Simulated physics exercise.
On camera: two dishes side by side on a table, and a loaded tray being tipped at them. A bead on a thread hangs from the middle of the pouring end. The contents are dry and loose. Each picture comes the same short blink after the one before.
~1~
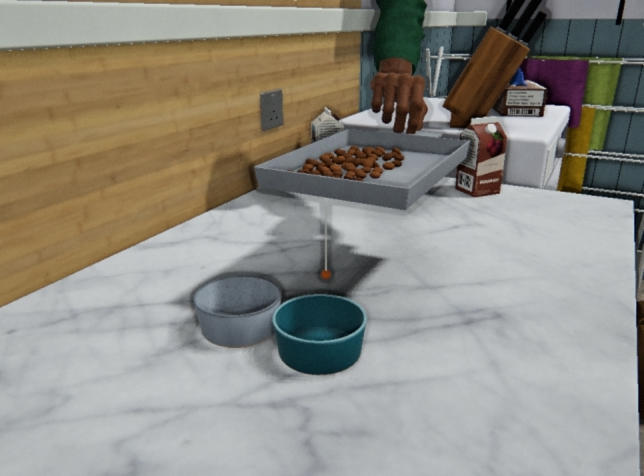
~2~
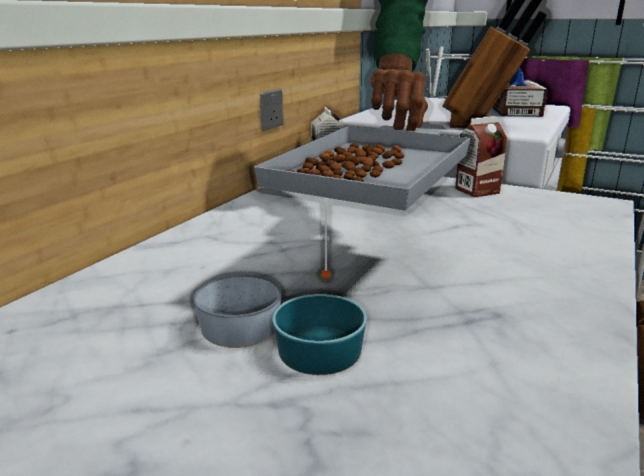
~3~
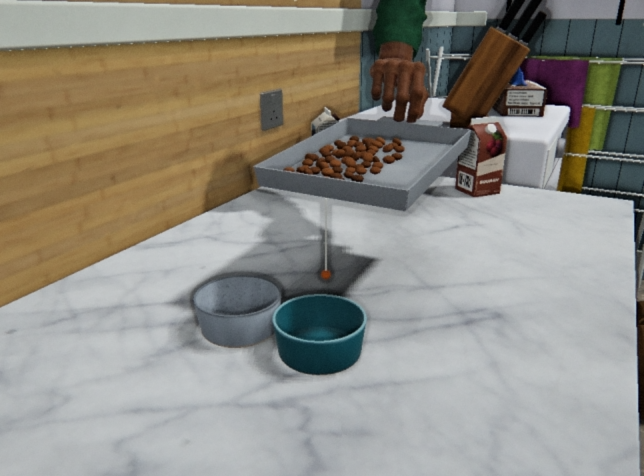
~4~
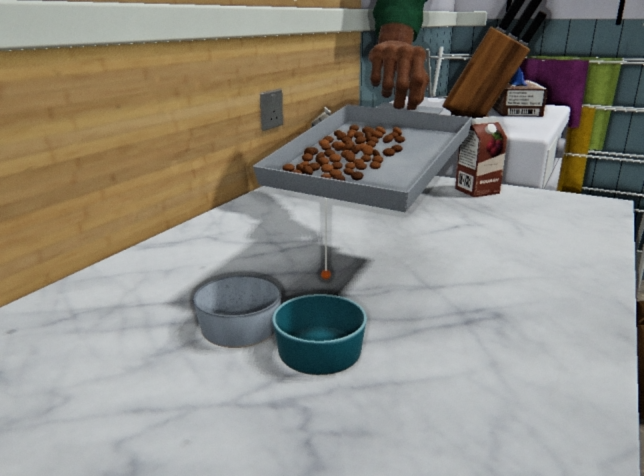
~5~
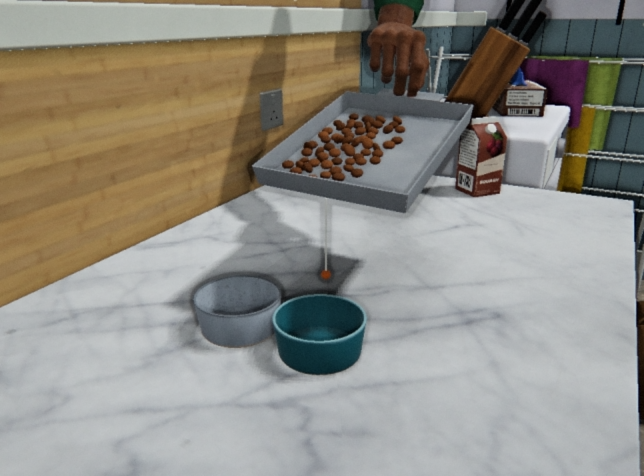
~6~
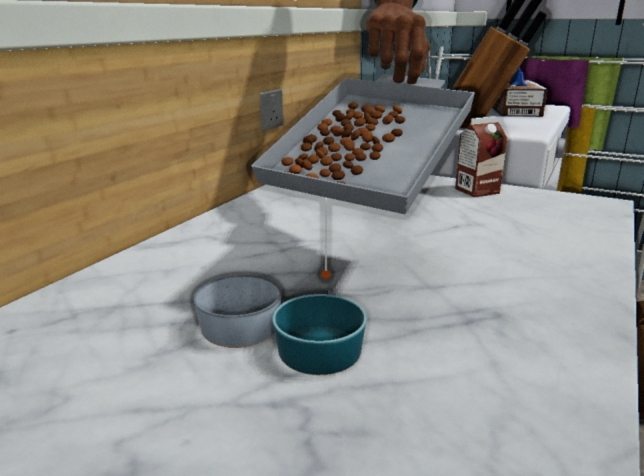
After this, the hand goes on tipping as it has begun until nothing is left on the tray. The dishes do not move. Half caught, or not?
In the dishes lies more than half of it.
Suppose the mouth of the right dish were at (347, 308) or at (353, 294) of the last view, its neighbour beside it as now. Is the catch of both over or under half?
The first try: The larger part. The second: Not half.
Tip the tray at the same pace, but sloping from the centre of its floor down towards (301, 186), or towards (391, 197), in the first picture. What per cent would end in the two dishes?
Roughly 50 per cent, and 0 per cent.
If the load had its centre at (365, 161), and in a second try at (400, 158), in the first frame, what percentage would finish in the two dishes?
First some 60, then 60 per cent.
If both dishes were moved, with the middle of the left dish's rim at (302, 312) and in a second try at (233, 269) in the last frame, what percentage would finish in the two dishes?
Near 70 % and 10 %.
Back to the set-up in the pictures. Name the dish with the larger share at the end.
The winner is the right dish.
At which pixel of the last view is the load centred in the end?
Near (325, 348).
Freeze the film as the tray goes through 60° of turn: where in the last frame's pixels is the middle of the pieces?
Close to (328, 169).
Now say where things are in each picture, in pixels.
In the first picture, corners of the pouring end at (258, 167) and (407, 187), level; middle of the load at (347, 166), bits of dog kibble; left dish at (212, 328); right dish at (297, 354); bead on its thread at (326, 274).
In the second picture, corners of the pouring end at (258, 166) and (407, 188), level; middle of the load at (347, 165).
In the third picture, corners of the pouring end at (258, 166) and (406, 189), tipped barely, lowest at the right corner; middle of the load at (347, 161).
In the fourth picture, corners of the pouring end at (257, 165) and (406, 191), tipped a little, lowest at the right corner; middle of the load at (347, 154).
In the fifth picture, corners of the pouring end at (256, 165) and (406, 193), tipped a little, lowest at the right corner; middle of the load at (346, 148).
In the sixth picture, corners of the pouring end at (255, 165) and (405, 195), tipped clearly, lowest at the right corner; middle of the load at (346, 141); left dish at (212, 328); right dish at (297, 354).
Soon, tray tipped steeply; all on the tray.
A while on, tray tipped right over; about two thirds on the tray; a small part in the right dish; a stray few outside both; a small part in the air.
Towards the end, tray tipped past a quarter turn; about half in the right dish; a small part in the left dish; about a third outside both.
Finally, tray tipped past a quarter turn; about half in the right dish; a small part in the left dish; about a third outside both.
